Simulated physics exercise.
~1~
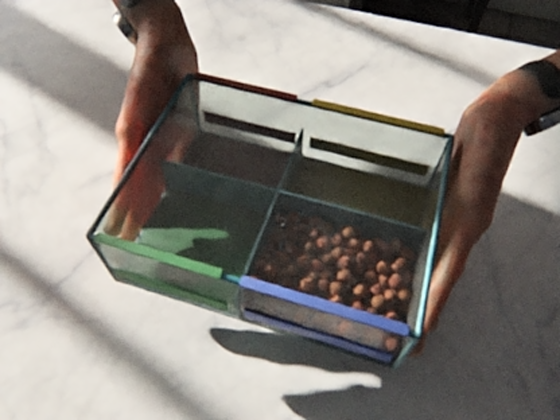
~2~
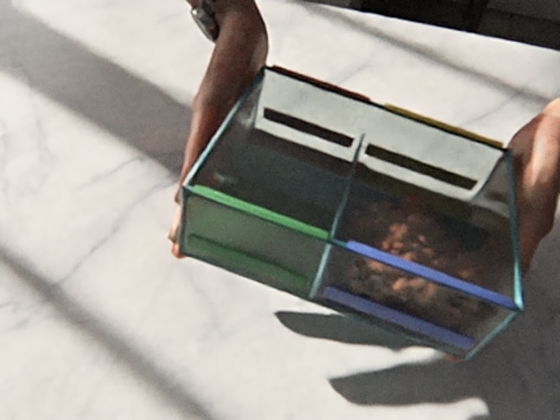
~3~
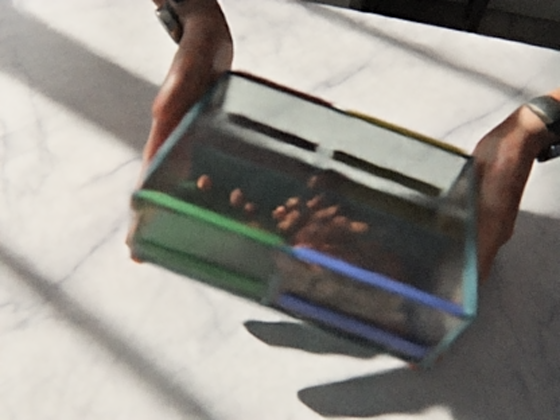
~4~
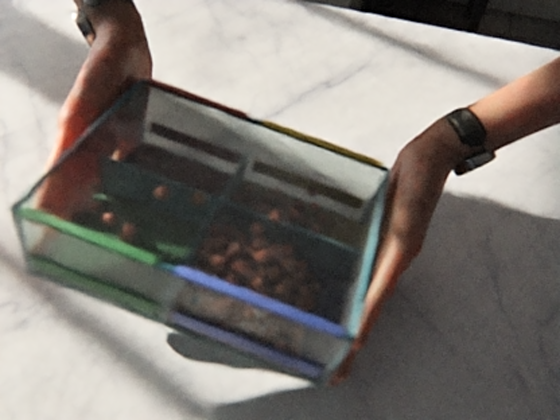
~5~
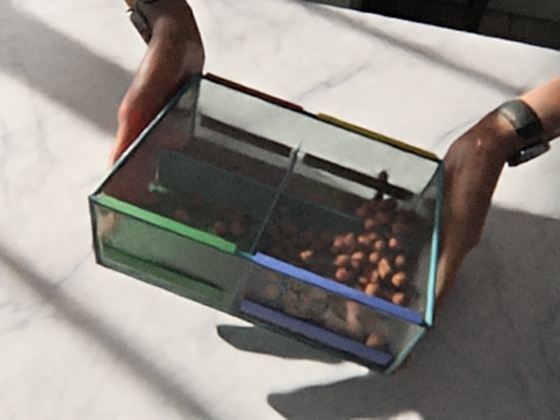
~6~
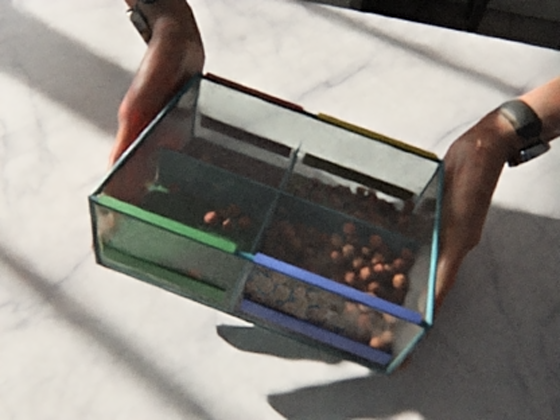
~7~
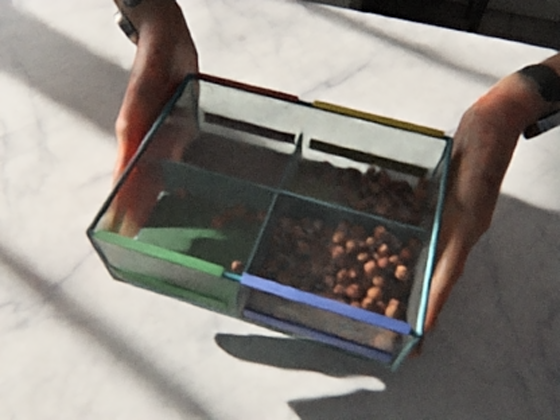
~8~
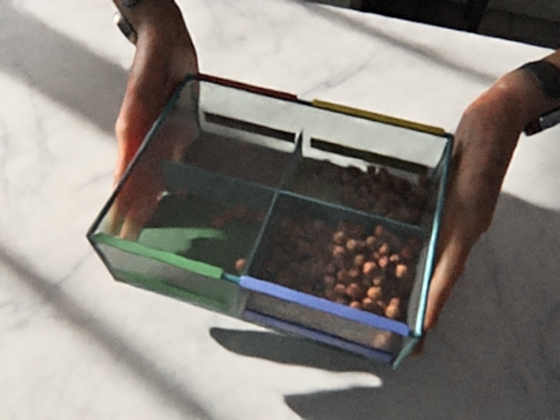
In the video, two hands hold a clear box divided into four compartments, with small brown balls in the blue-marked one. They tilt and shake it from side to side, then level it, leaving most balls in the blue section, some in the yellow and a few in the green.
